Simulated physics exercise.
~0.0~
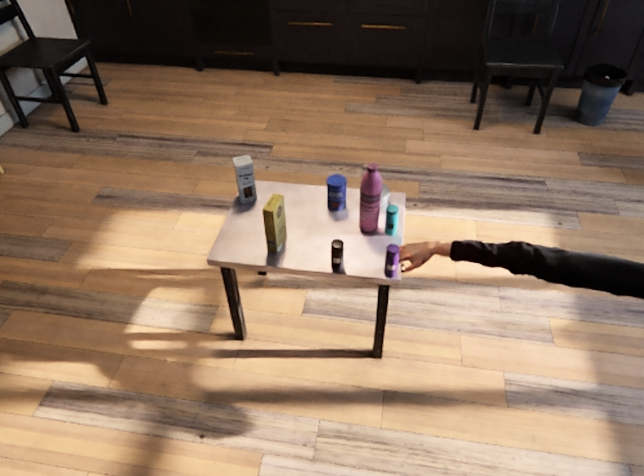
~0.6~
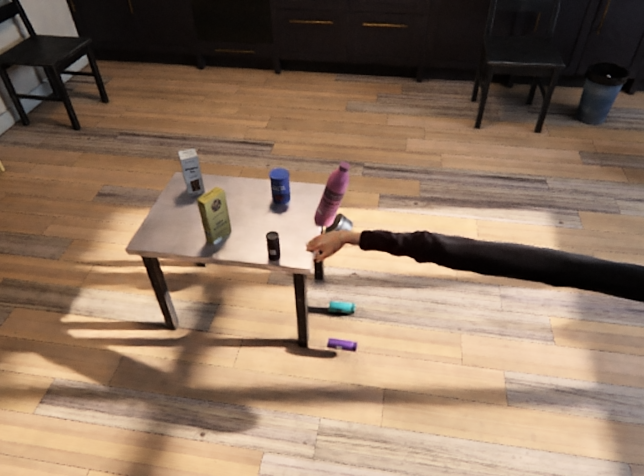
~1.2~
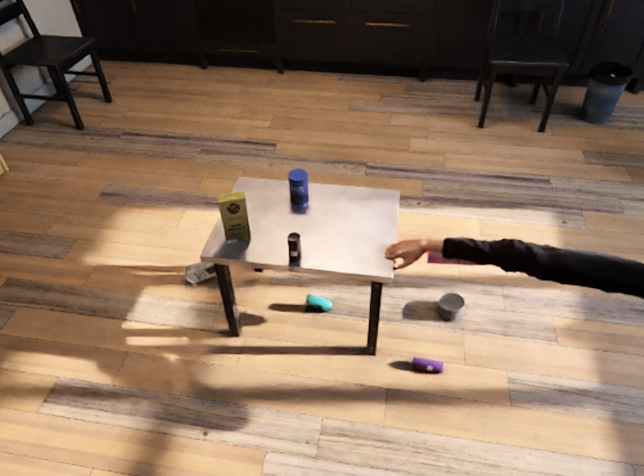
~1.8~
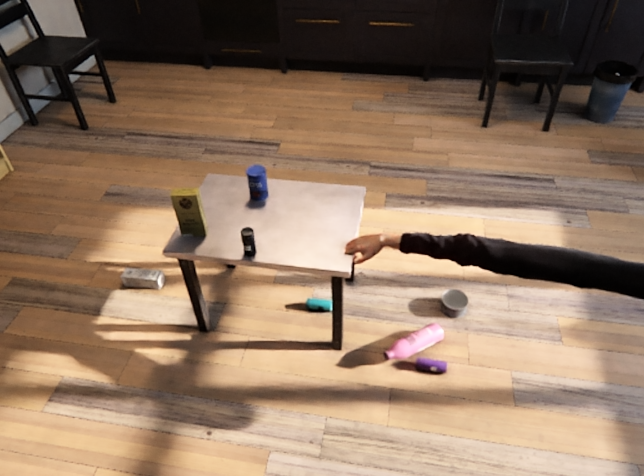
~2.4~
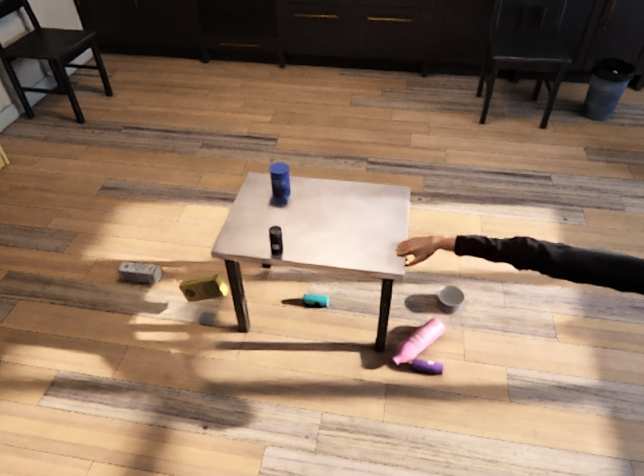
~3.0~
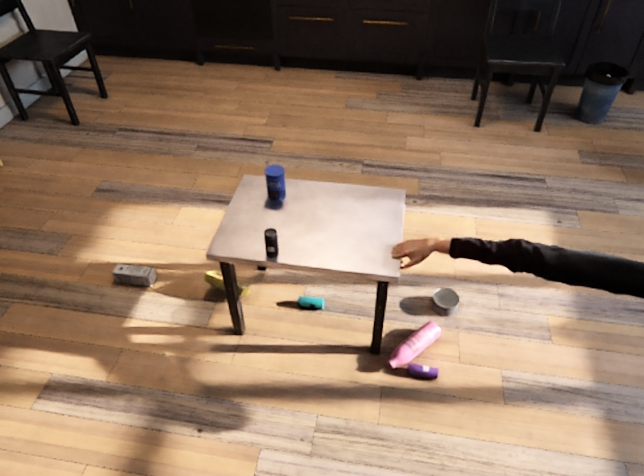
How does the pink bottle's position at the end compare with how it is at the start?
At the start the pink bottle stands upright on the table, and by the end it is lying on its side on the floor.
